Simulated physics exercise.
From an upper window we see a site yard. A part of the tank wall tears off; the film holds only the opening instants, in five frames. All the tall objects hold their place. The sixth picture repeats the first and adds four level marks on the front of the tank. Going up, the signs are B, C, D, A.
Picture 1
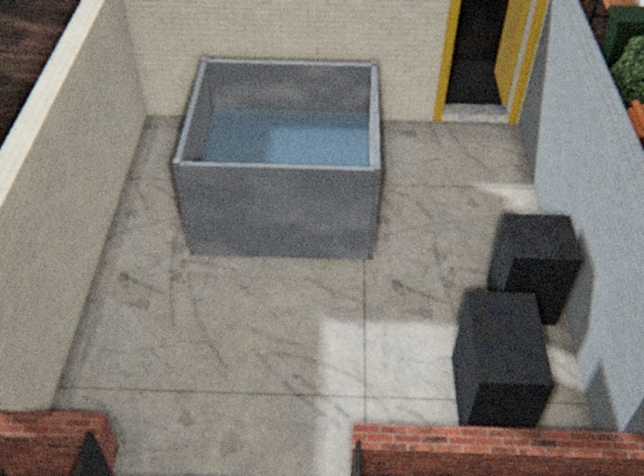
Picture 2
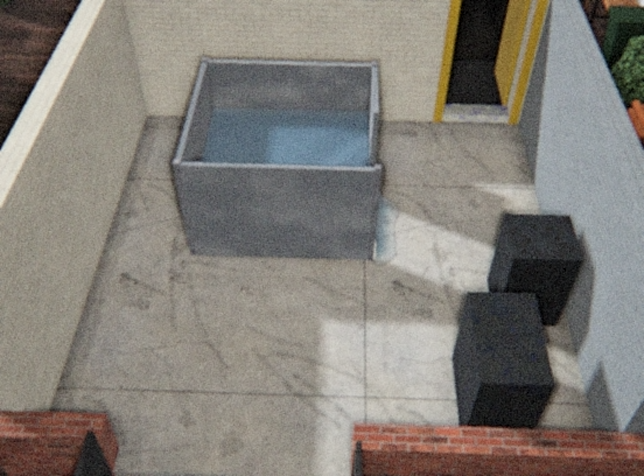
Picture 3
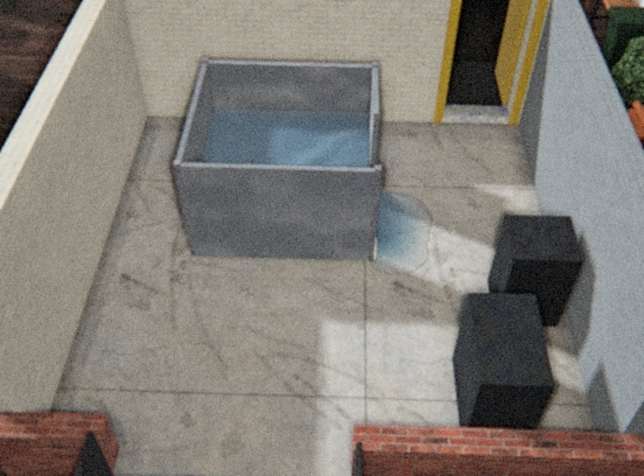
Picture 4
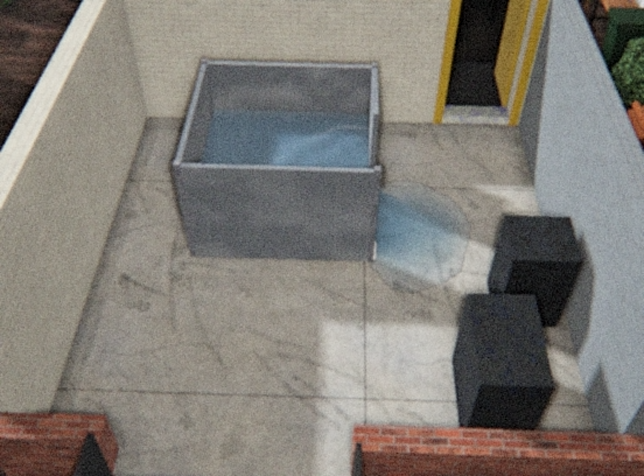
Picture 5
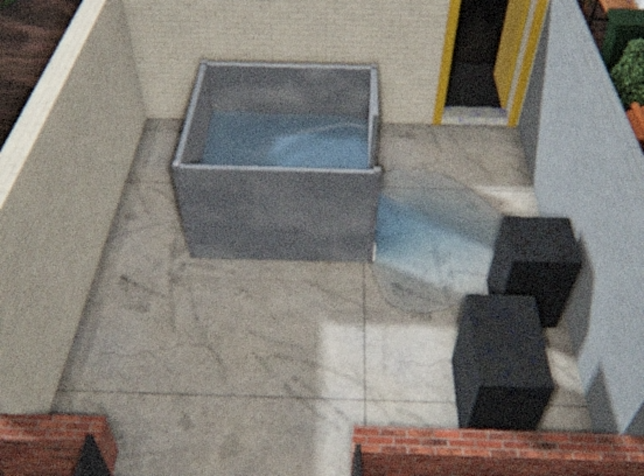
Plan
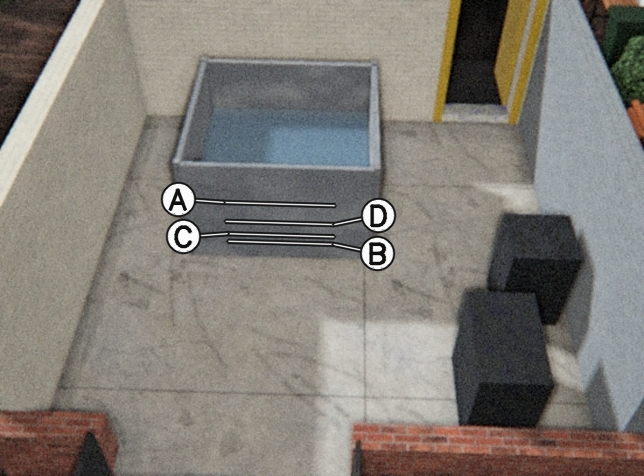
We see a walled yard with a grey tank of still water near two dark blocks; an opening appears on the tank's right side, and water flows out, spreading rightward in a widening sheet across the pale ground.
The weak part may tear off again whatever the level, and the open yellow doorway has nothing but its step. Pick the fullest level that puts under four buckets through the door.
Go for C.
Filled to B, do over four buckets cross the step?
No.
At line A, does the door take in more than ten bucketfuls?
Yes, it does.
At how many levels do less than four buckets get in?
Two of them.
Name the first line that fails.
D it is.
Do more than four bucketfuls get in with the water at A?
Yes, that goes wrong.
On the marked copy, A at (279, 204); B at (281, 242); C at (280, 235); D at (280, 222); from the bottom up B, C, D, A.
With A, dozens of bucketfuls pour in.
With B, nothing gets over.
With C, a bucket or two gets in.
With D, about 10 bucketfuls get in.
